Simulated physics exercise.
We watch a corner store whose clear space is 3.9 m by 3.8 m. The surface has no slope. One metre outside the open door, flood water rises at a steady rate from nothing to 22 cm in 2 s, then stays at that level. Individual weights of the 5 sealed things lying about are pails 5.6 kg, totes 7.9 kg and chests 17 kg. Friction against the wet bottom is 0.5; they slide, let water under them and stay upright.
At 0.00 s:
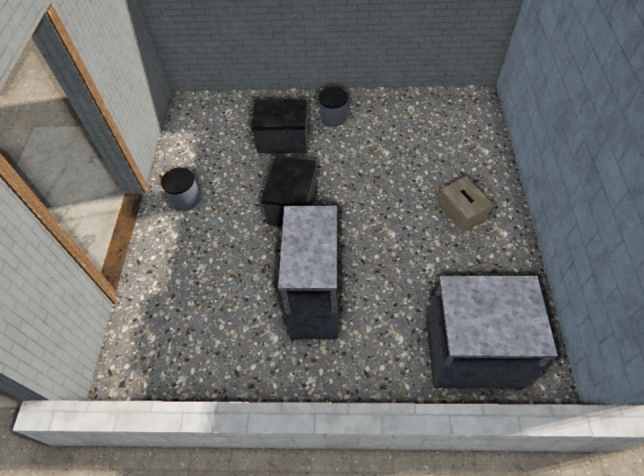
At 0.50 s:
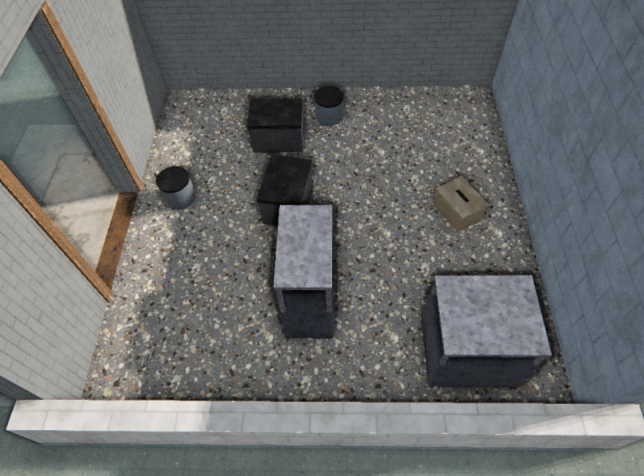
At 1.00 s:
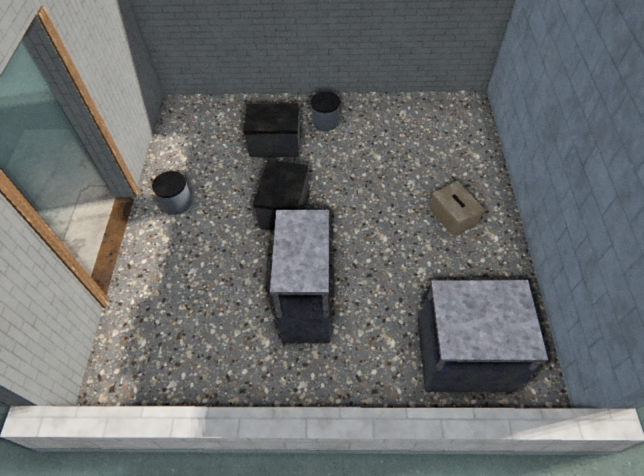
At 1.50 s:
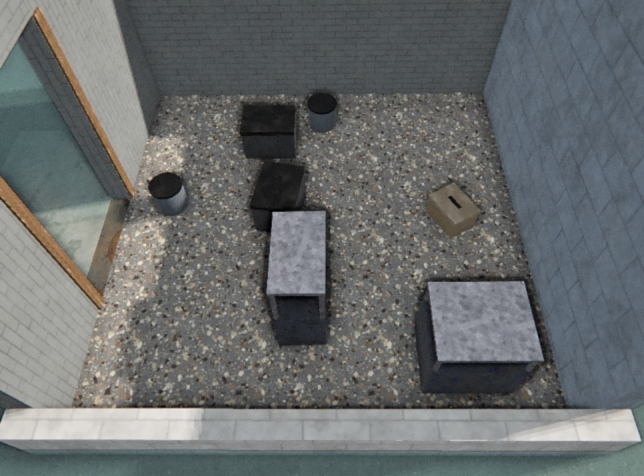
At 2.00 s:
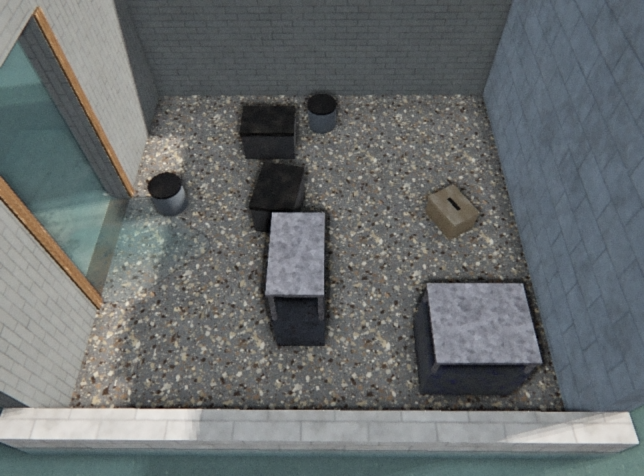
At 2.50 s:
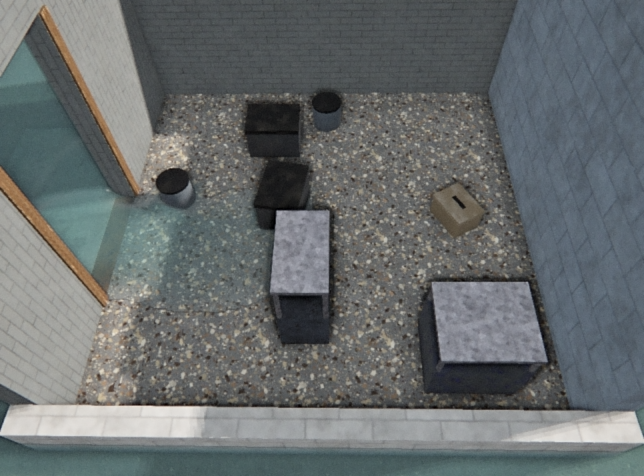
At the start, a walled, pebble-floored space seen from above holds dark boxes, grey-topped blocks, small round pails and a tan box, all on dry ground. Greenish water then appears outside, beyond the doorway and low front wall, and finally spreads inside across the left floor, while the objects barely move.
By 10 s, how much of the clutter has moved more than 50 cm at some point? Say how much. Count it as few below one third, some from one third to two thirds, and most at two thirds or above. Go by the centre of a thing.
Some.
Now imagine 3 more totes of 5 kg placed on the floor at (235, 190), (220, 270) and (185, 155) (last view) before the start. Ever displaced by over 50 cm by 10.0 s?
Note, in order of listing: Crosses the threshold, crosses the threshold, stays below the threshold.
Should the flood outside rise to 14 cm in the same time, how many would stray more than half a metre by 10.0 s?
Then it comes to 1.
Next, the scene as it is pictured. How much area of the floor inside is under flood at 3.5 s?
The covered patch comes to about 6.5 m2.
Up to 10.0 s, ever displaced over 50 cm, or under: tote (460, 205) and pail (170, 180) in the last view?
Taking them in order, the first is above the mark and the second is above the mark.
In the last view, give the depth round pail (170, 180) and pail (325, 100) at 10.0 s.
Around 5 cm and 8 cm.
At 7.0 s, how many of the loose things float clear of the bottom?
Total: 2.
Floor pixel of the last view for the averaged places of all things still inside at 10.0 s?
That lands at roughly (342, 135).
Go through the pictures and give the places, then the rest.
A pail at (177, 180), on the bottom; a pail at (333, 97), on the bottom; 0.0 m2 under water; 0 of 5 have shifted, in the first frame.
A pail at (172, 178) rests on the ground; a pail at (329, 96) rests on the ground; water covers 0.0 m2; 0 of 5 have shifted, in the second frame.
A pail at (169, 183) rests on the ground; a pail at (325, 101) rests on the ground; 0.0 m2 under water; 0 of 5 have shifted, in the third frame.
A pail at (165, 185) rests on the ground; a pail at (322, 103), on the bottom; 0.0 m2 under water; 0 of 5 have shifted, in the fourth frame.
A pail at (164, 185), on the bottom; a pail at (322, 104), on the bottom; water covers 0.6 m2; 0 of 5 have shifted, in the fifth frame.
A pail at (172, 180) rests on the ground, 4 cm from its start; a pail at (327, 102) rests on the ground; water covers 1.8 m2; 0 of 5 have shifted, in the sixth frame.
After 3.5 s 1 of 5 are over 50 cm from their spots; 0 afloat.
After 4.5 s 2 of 5 are over 50 cm from their spots; 0 afloat.
After 7.0 s 3 of 5 are over 50 cm from their spots; 2 afloat.
After 10.0 s 3 of 5 are over 50 cm from their spots, and 3 have been at some point; 3 afloat.
